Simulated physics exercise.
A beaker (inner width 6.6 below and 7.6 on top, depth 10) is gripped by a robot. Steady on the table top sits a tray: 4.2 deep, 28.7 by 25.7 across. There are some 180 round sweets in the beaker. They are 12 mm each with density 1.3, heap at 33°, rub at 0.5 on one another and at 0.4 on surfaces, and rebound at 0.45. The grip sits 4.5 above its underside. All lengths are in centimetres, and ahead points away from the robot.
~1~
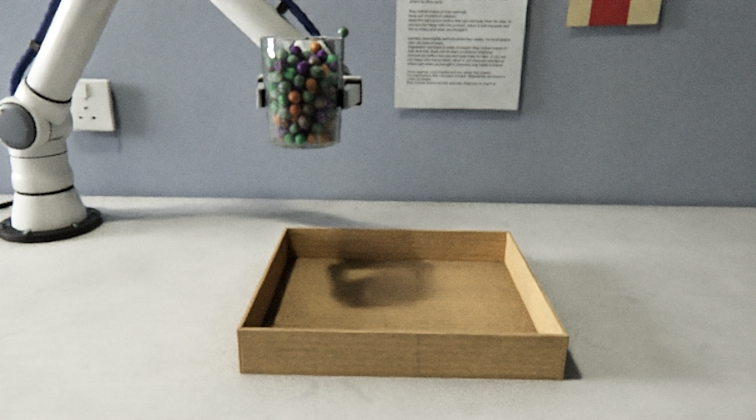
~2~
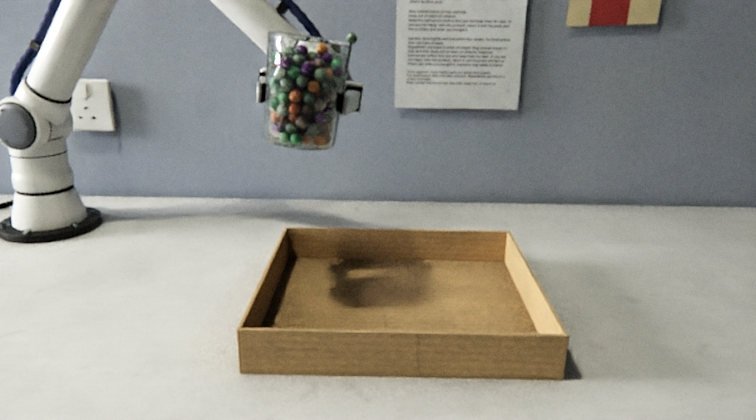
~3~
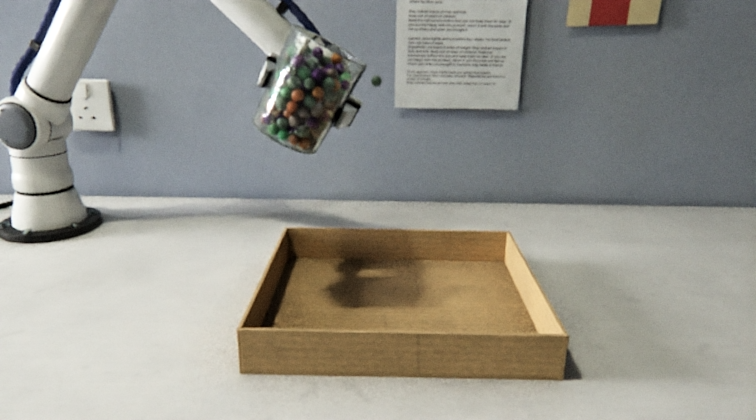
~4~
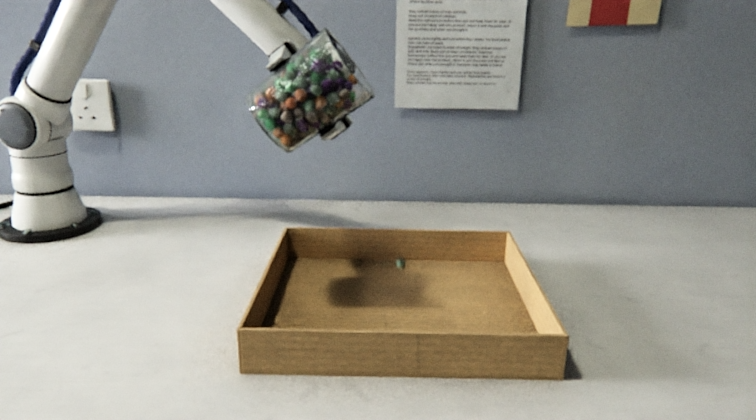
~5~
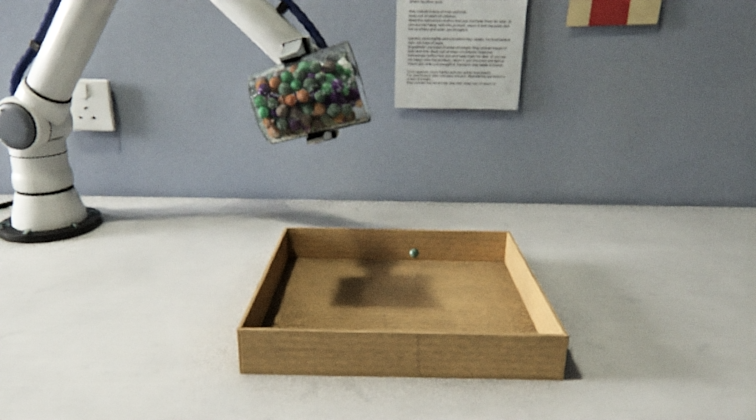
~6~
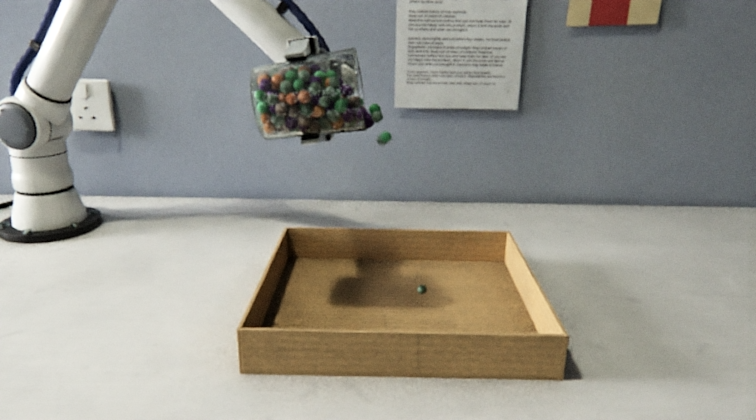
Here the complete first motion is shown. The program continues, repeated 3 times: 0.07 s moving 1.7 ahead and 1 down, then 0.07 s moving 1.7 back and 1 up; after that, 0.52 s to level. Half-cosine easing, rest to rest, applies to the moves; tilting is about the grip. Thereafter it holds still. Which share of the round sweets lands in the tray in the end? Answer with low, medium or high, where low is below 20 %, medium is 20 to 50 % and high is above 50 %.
Medium.
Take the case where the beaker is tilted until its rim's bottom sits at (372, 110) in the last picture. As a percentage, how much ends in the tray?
15 %.
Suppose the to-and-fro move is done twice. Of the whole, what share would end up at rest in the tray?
In that case, some 30 per cent.
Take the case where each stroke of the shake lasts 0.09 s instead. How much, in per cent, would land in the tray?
In that case it would be near 30 percent.
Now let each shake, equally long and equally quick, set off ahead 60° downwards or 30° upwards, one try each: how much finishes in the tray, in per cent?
Roughly 25 per cent, then 65 per cent.
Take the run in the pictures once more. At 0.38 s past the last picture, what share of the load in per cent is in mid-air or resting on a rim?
6 per cent.
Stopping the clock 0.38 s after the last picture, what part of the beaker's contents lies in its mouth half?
Roughly 50 %.
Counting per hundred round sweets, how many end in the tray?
About 35 %.
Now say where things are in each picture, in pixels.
Beaker middle at (304, 93), level; upper third of the load around (303, 71), from x 270 to 345, top at y 30; 181 in the beaker, in the first frame.
Beaker middle at (305, 93), tilted 8° forward; upper third of the load around (303, 71), from x 275 to 350, top at y 40, in the second frame.
Beaker middle at (306, 93), tilted 28° forward; upper third of the load around (308, 74), from x 265 to 375, top at y 50; 180 in the beaker, 1 in flight or on a rim, in the third frame.
Beaker middle at (308, 95), tilted 53° forward; upper third of the load around (312, 78), from x 260 to 400, top at y 55; 180 in the beaker, 1 in the tray, in the fourth frame.
Beaker middle at (309, 96), tilted 73° forward; upper third of the load around (309, 81), from x 260 to 415, top at y 65; 180 in the beaker, 1 in the tray, in the fifth frame.
Beaker middle at (309, 97), tilted 81° forward; upper third of the load around (300, 85), from x 260 to 420, top at y 70; 178 in the beaker, 1 in the tray, 2 in flight or on a rim, in the sixth frame.
Then, 0.38 s after the last picture, tilted 81° forward, highest piece 24 above the table; 138 in the beaker, 32 in the tray, 11 in flight or on a rim.
Then, 0.75 s after the last picture, tilted 23° forward, highest piece 27 above the table; 119 in the beaker, 62 in the tray.
Then, 1.14 s after the last picture, level, highest piece 27 above the table; 119 in the beaker, 62 in the tray.
Then, 2.19 s after the last picture, level, highest piece 27 above the table; 119 in the beaker, 62 in the tray.
Final count, 119 in the beaker, 62 in the tray. That is 34 % in the tray.
